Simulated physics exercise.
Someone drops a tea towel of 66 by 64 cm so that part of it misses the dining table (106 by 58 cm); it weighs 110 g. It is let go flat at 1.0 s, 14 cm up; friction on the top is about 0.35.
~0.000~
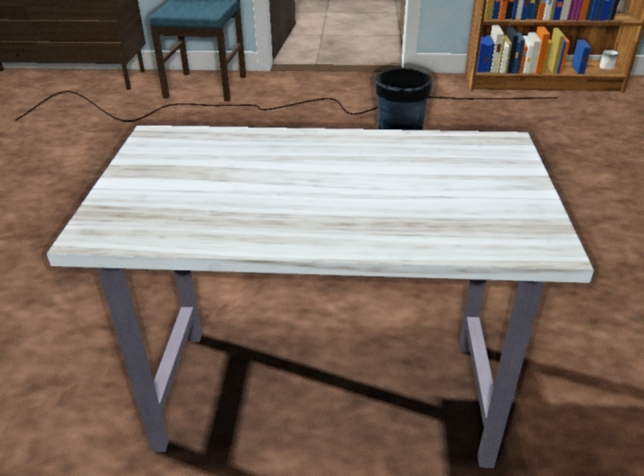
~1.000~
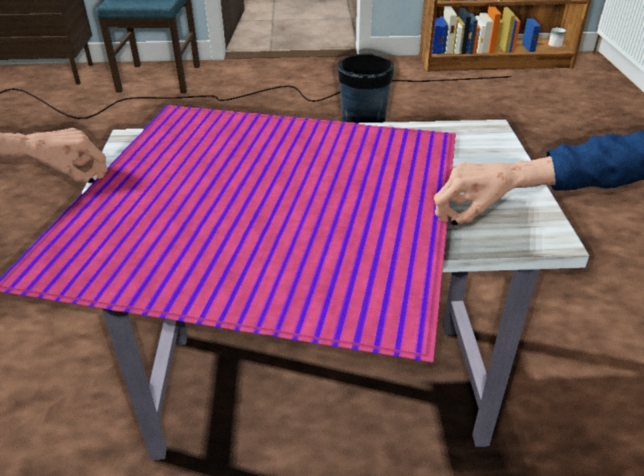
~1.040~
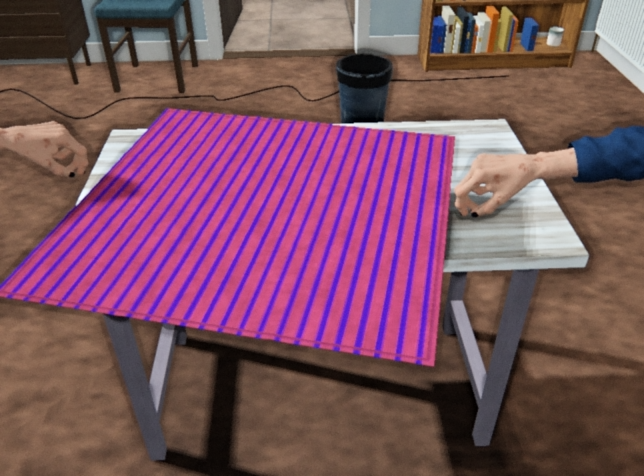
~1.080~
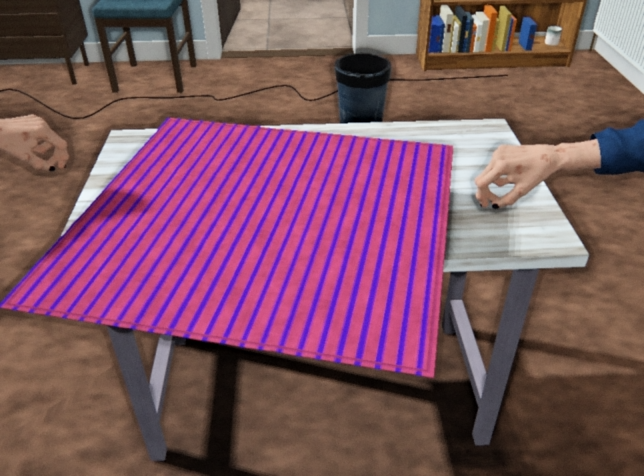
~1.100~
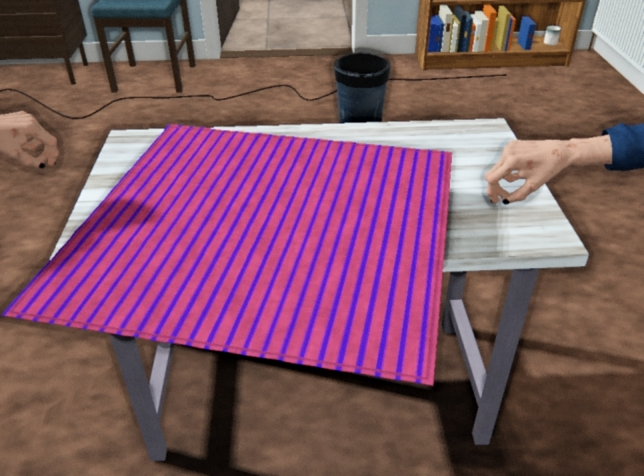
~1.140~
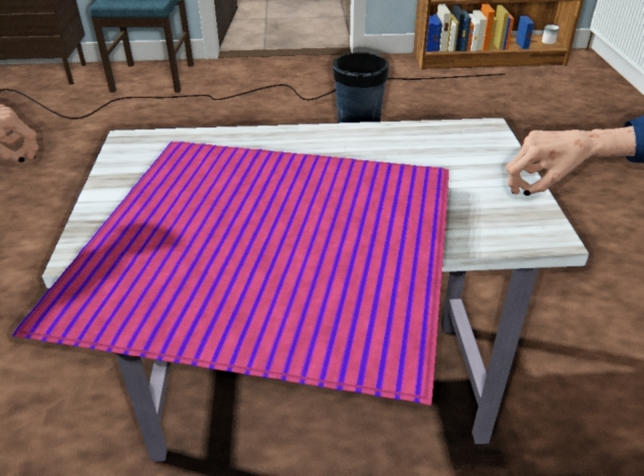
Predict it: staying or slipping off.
The tea towel falls off.
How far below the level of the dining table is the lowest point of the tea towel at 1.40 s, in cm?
Some 40 cm.
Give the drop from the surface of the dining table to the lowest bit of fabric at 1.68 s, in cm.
Some 54 cm.
After 1.4 s, 45 % of the tea towel is still over the top.
After 1.7 s, 15 % of the tea towel is still over the top.
After 1.9 s, 0 % of the tea towel is still over the top.
After 2.2 s, 0 % of the tea towel is still over the top.
After 4.4 s, 0 % of the tea towel is still over the top.
